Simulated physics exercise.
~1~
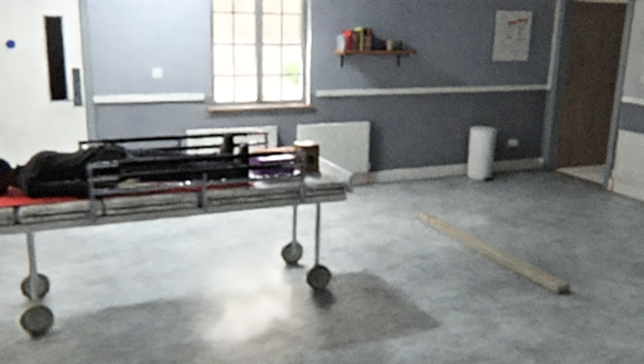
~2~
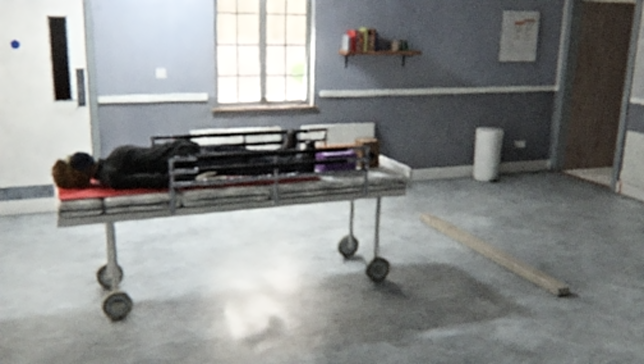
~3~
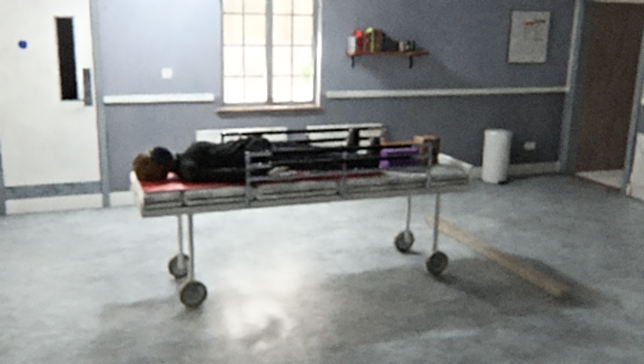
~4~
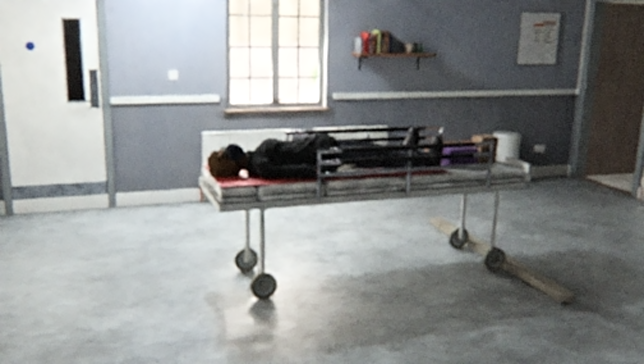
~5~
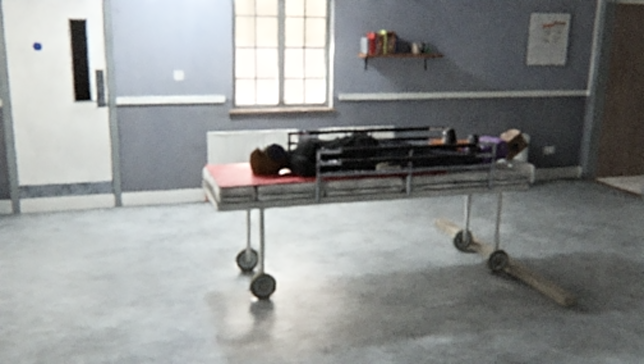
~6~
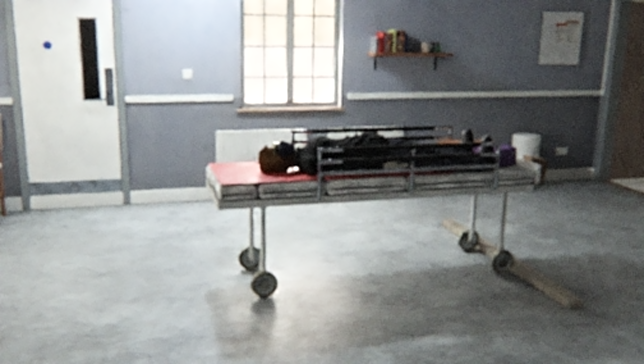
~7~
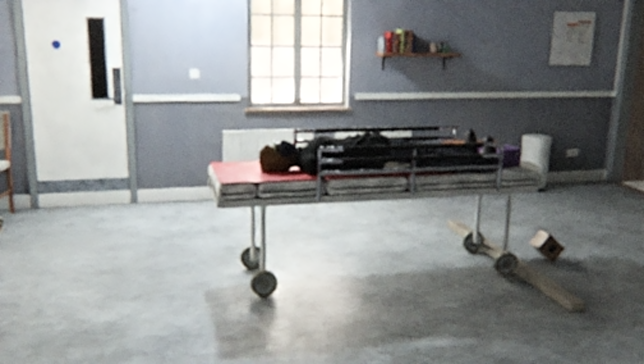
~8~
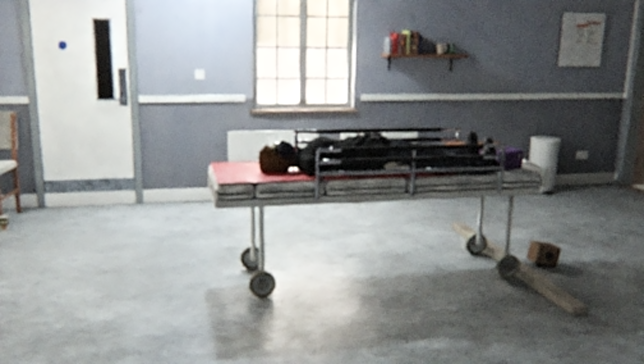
Hospital trolley carrying a limp figure rolling right and stopping at a floor sill, the figure sliding and a brown box falling off.
